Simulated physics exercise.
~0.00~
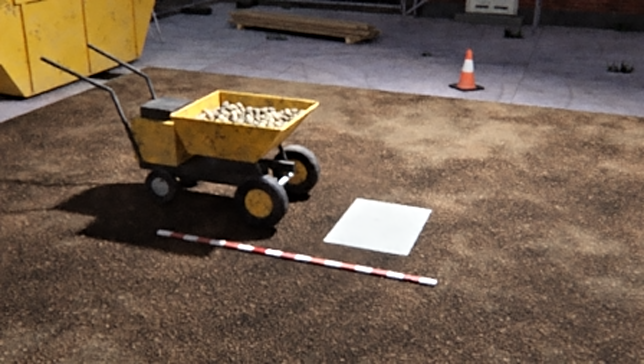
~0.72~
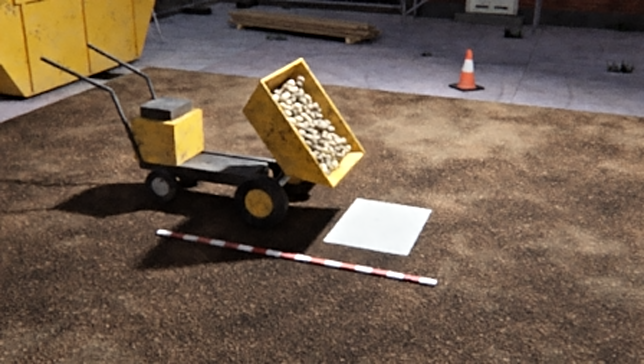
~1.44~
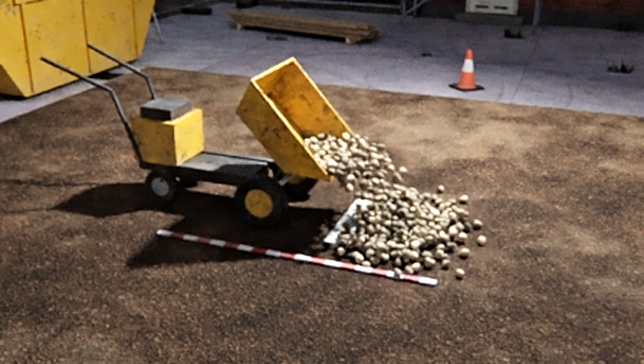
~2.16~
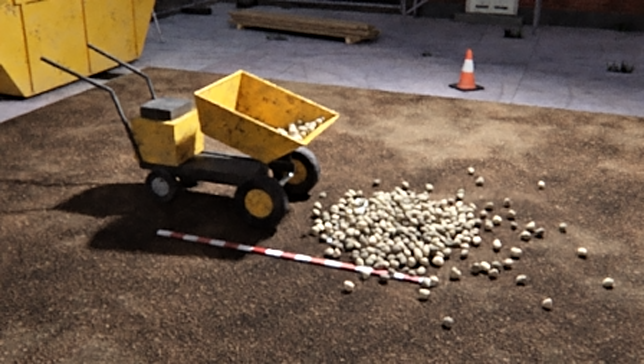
In a yard, a yellow motor barrow tipped its skip forward and poured pale rounded stones over a white sheet and the dirt around it, then the skip swung partly back down, leaving a scattered heap and a few stones inside.
